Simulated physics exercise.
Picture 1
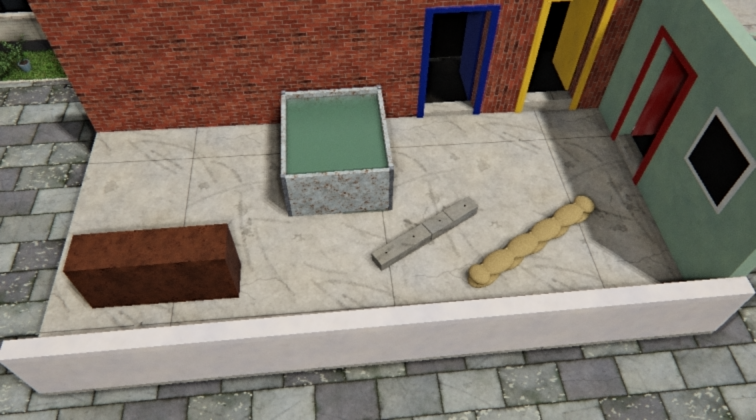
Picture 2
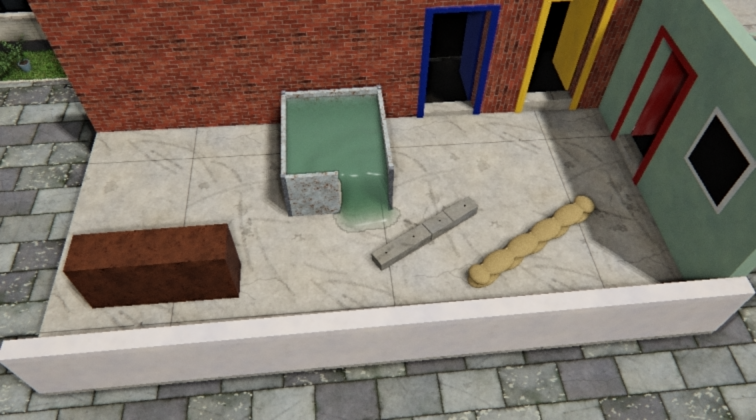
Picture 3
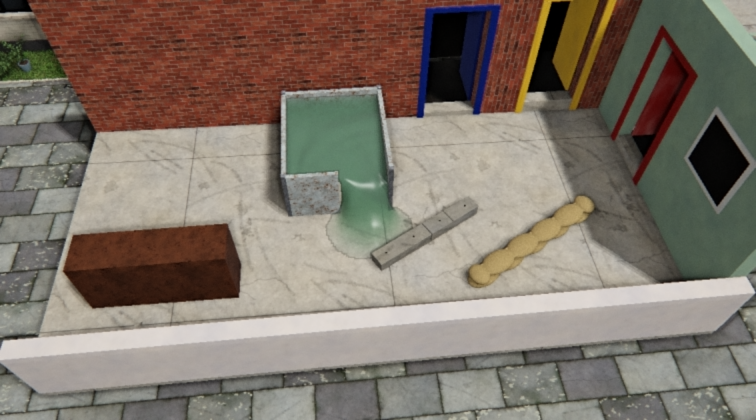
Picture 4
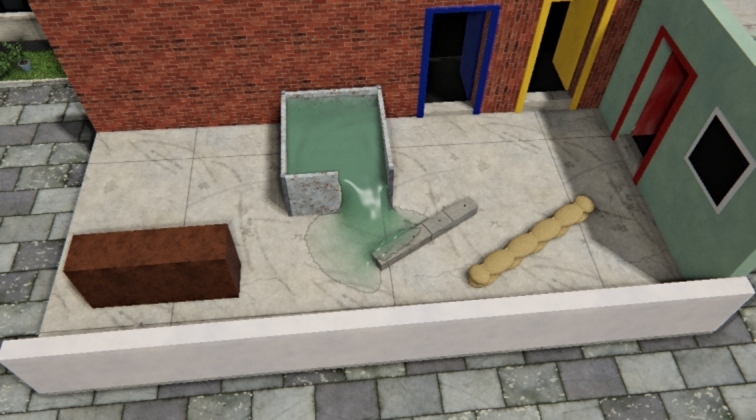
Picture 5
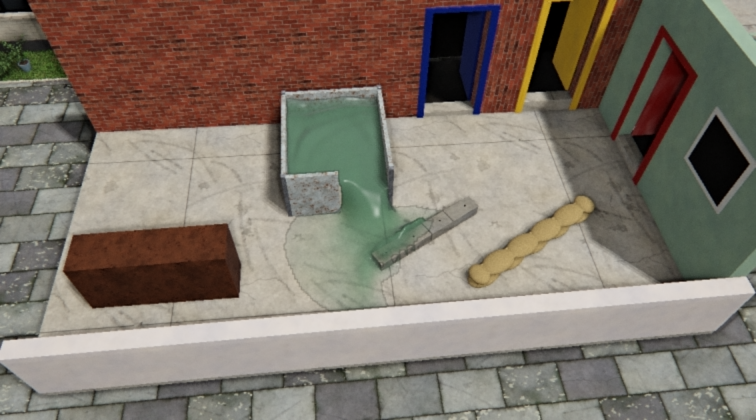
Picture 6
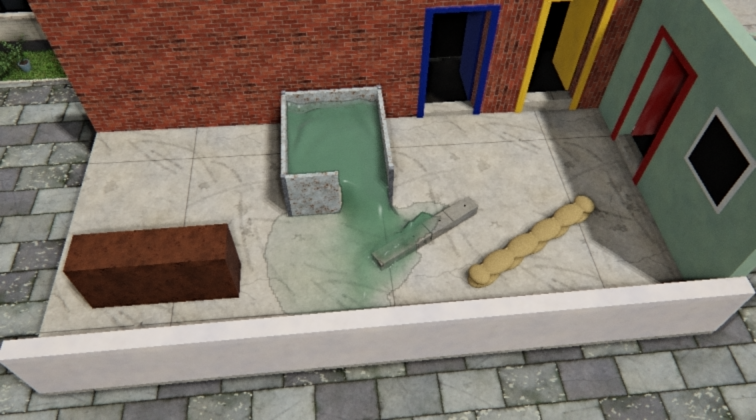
A narrow paved lane beside a red brick wall is seen from high above by a still camera. A grey stone tank of green water stands against the wall, with a brown block at left, a grey beam and a lumpy tan bar at right, and blue, yellow and red doorways beyond. The tank's front opens at its right side, and water pours out, spreads across the paving and washes against the beam.
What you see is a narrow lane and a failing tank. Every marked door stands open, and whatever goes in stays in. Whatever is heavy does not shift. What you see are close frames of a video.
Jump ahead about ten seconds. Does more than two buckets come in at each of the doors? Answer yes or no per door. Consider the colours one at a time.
The red door no, the yellow door no, the blue door no.
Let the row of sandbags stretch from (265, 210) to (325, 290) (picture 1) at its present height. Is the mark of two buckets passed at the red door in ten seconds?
Note - red door: Below.
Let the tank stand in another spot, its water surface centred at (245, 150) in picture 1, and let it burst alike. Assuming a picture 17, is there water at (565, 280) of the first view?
At that place: Awash.
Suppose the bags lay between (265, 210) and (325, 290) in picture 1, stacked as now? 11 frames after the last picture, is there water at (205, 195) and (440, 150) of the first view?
Unflooded, submerged.
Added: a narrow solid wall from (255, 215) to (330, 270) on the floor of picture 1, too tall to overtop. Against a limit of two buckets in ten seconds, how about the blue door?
Looks like the blue door doesn't reach that amount here.
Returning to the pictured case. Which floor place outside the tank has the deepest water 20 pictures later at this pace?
It should be deepest at about (392, 243).
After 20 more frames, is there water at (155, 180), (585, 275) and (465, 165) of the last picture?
Taking them as listed, they are spared, waterlogged and waterlogged.
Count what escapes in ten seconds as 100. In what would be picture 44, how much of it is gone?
By my reckoning, 75 %.
A moment on, water covers 25 % of the floor; the red door not reached, the yellow door not reached, the blue door not reached.
Next, water covers 45 % of the floor; the red door not reached, the yellow door not reached, the blue door wet at the sill, nothing in.
Then, water covers 65 % of the floor; the red door wet at the sill, nothing in, the yellow door wet at the sill, nothing in, the blue door wet at the sill, nothing in.
Later, water covers 70 % of the floor; the red door wet at the sill, nothing in, the yellow door wet at the sill, nothing in, the blue door wet at the sill, nothing in.
In the end, water covers 75 % of the floor; the red door wet at the sill, nothing in, the yellow door wet at the sill, nothing in, the blue door wet at the sill, nothing in.
